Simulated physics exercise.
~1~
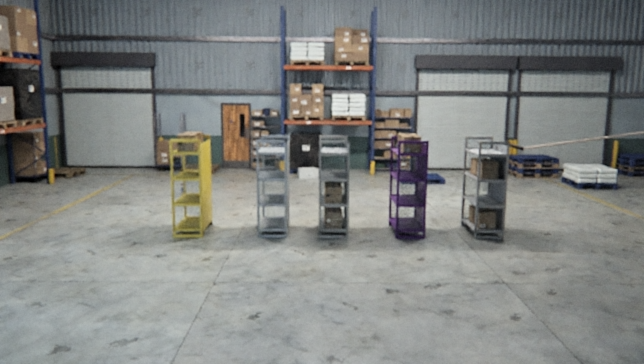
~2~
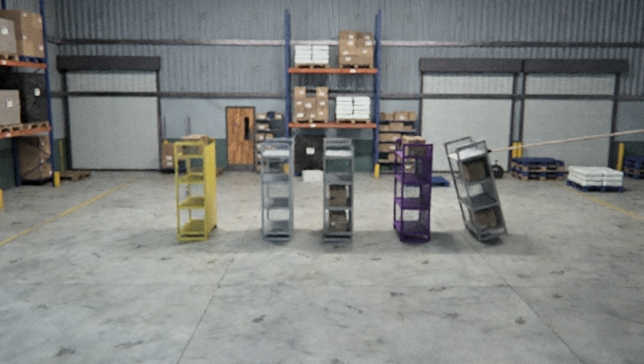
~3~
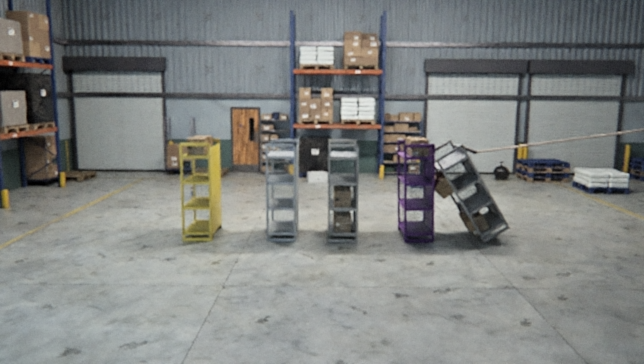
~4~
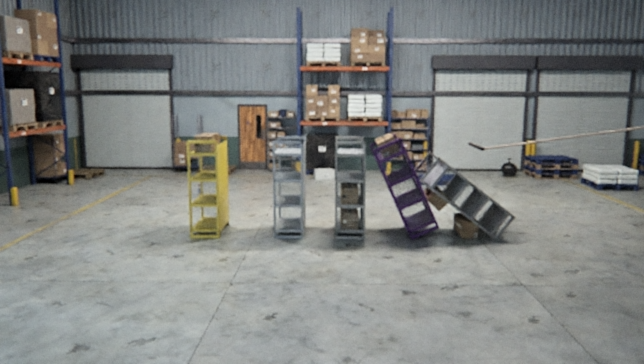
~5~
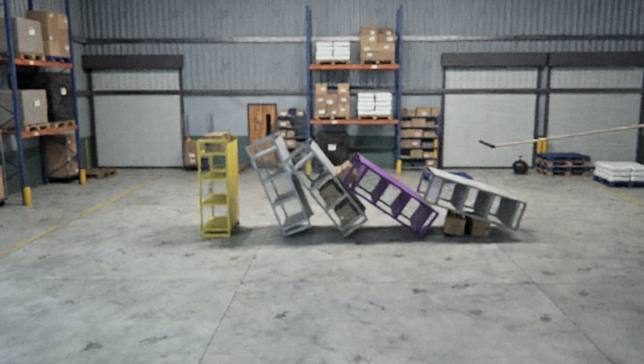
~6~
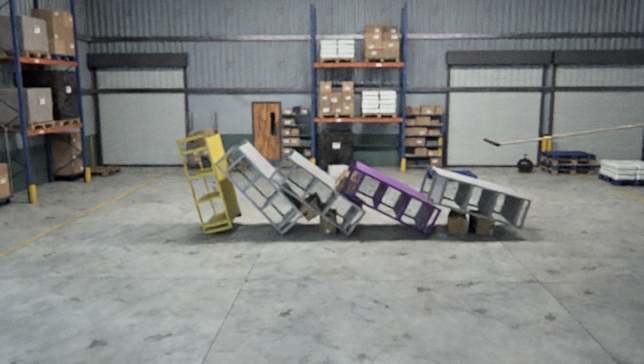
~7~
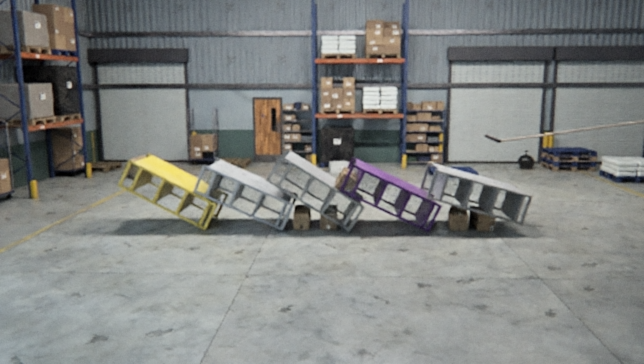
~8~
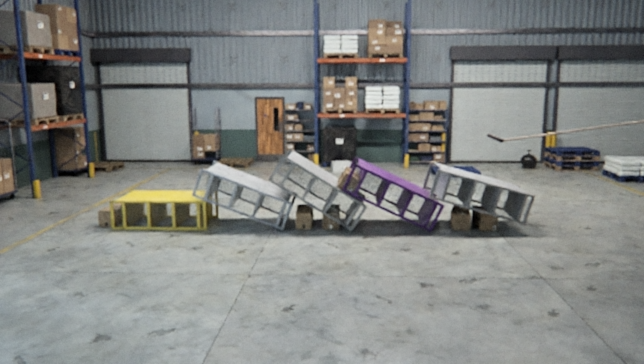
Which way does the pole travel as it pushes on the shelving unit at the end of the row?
The pole travels to the left, pushing in from the right side of the view.
